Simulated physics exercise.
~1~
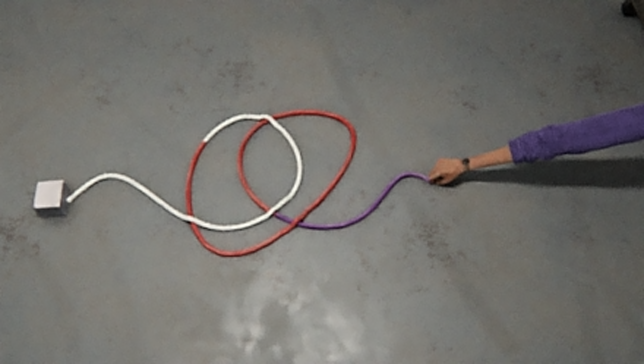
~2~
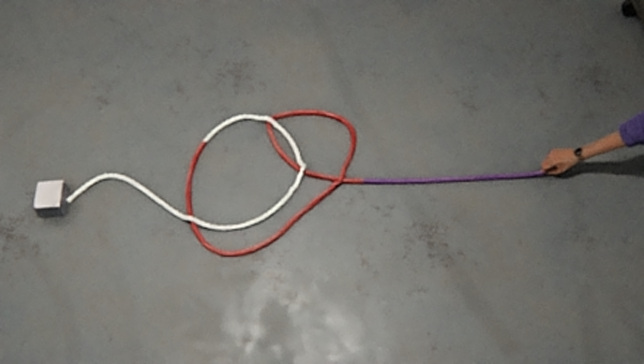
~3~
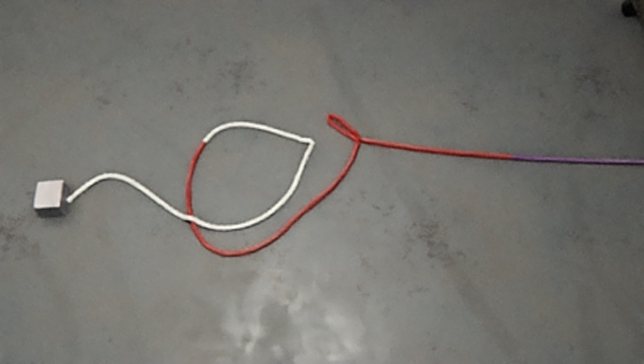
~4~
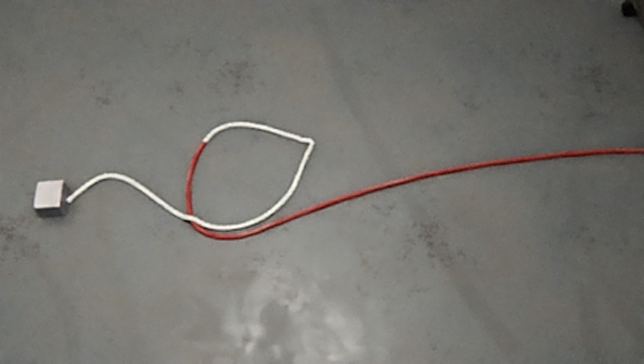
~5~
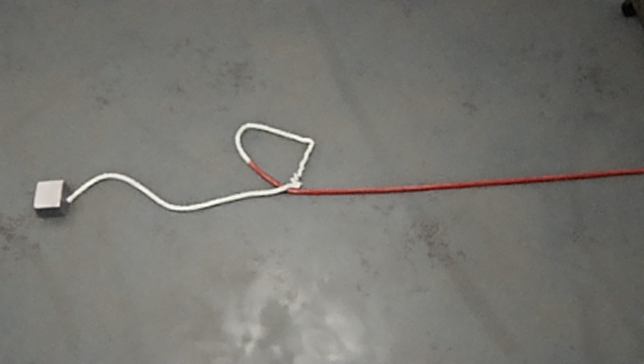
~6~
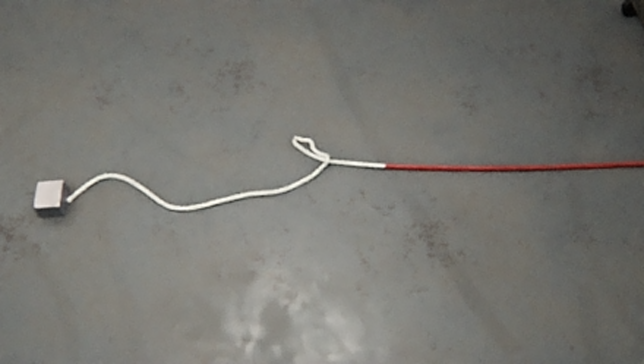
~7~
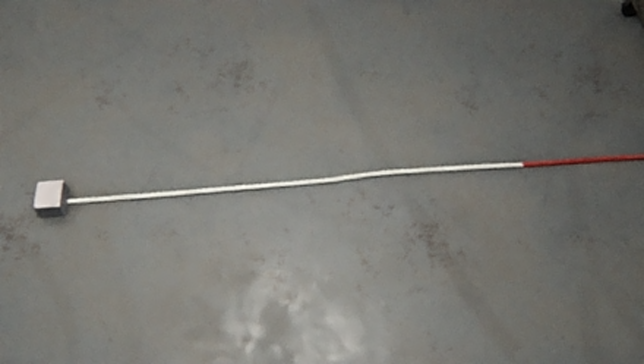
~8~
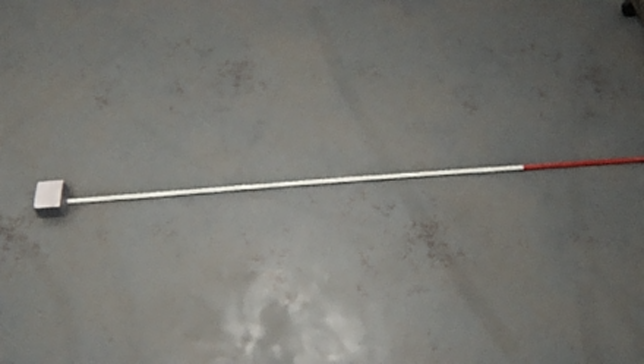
A rope coloured white, red and purple lies in overlapping loops on a grey workshop floor, its left end fixed to a small pale block. A hand in a purple sleeve holds the purple end and draws it to the right, moving out of view. The purple part pulls straight, and the red loop shrinks and slips away as the red part follows. The remaining white and red loop then narrows to a small white one near the middle. Finally that opens out, leaving the rope stretched in a straight line from the block, with no knot visible.
